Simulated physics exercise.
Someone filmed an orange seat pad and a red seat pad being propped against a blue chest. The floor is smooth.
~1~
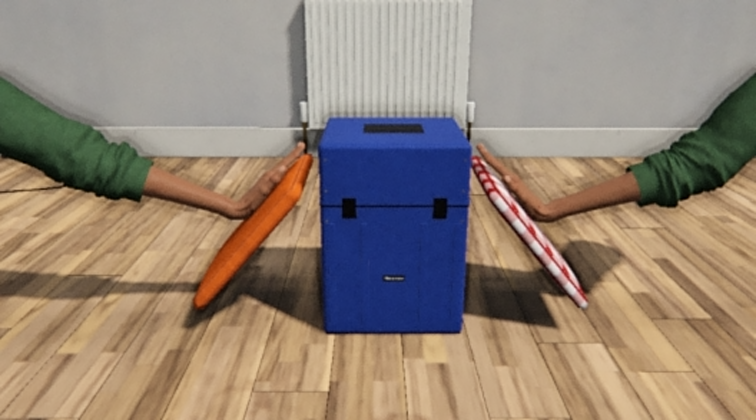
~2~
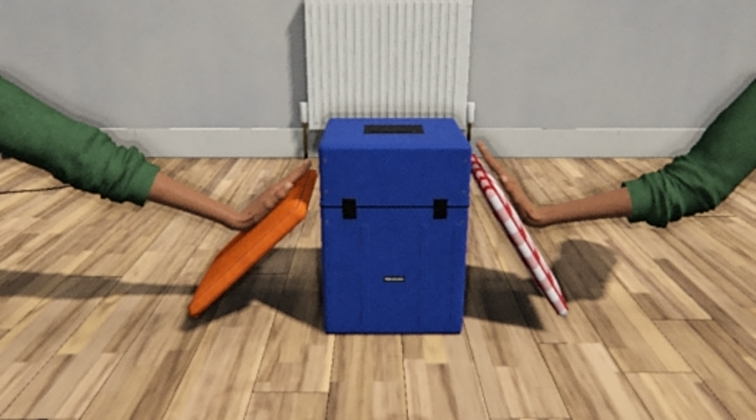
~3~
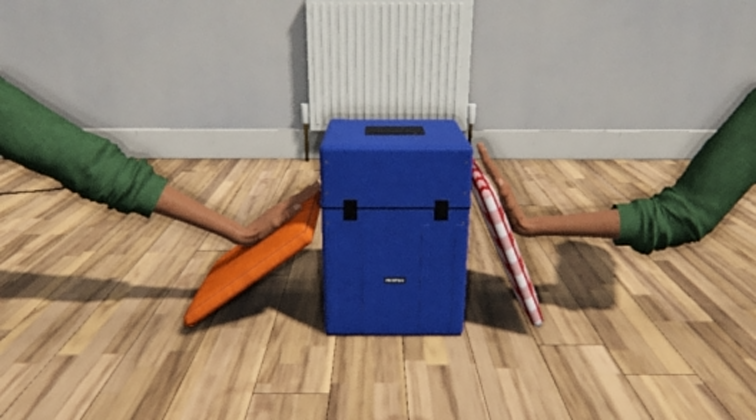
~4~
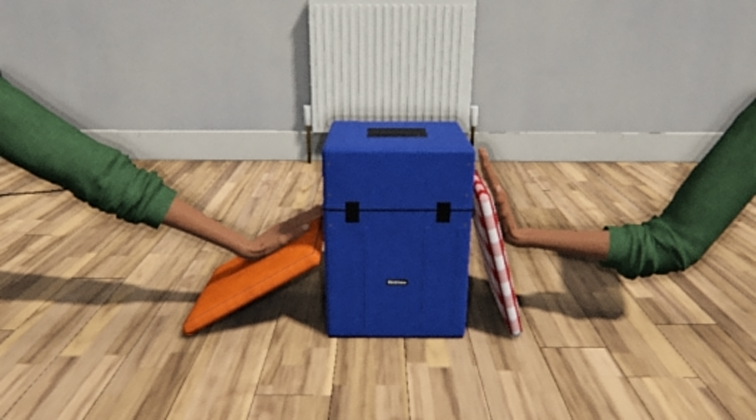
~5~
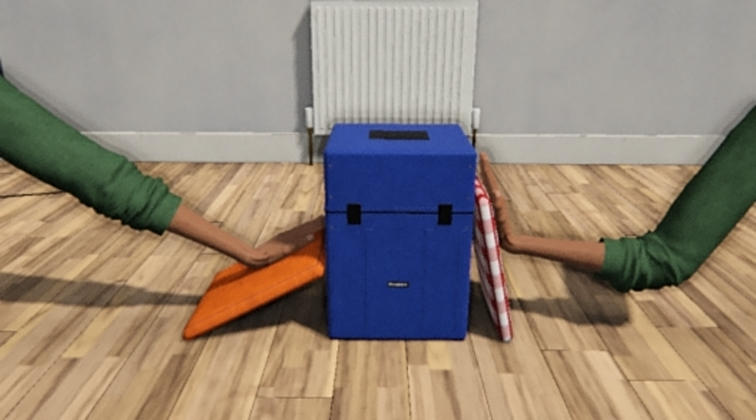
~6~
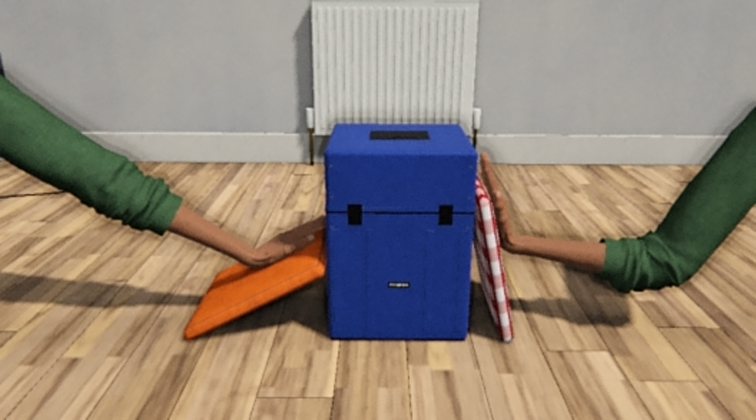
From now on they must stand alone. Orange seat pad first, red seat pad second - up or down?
Orange seat pad down, red seat pad up.
Then, 0.18 s later than the last view, orange seat pad slipping down near (260, 286); red seat pad against the side near (484, 248).
Then, 0.28 s later than the last view, orange seat pad flat on the floor near (259, 299); red seat pad against the side near (485, 248).
Finally, orange seat pad flat on the floor near (260, 301); red seat pad against the side near (485, 248). The orange seat pad slumps to the floor and the red seat pad remains propped up.
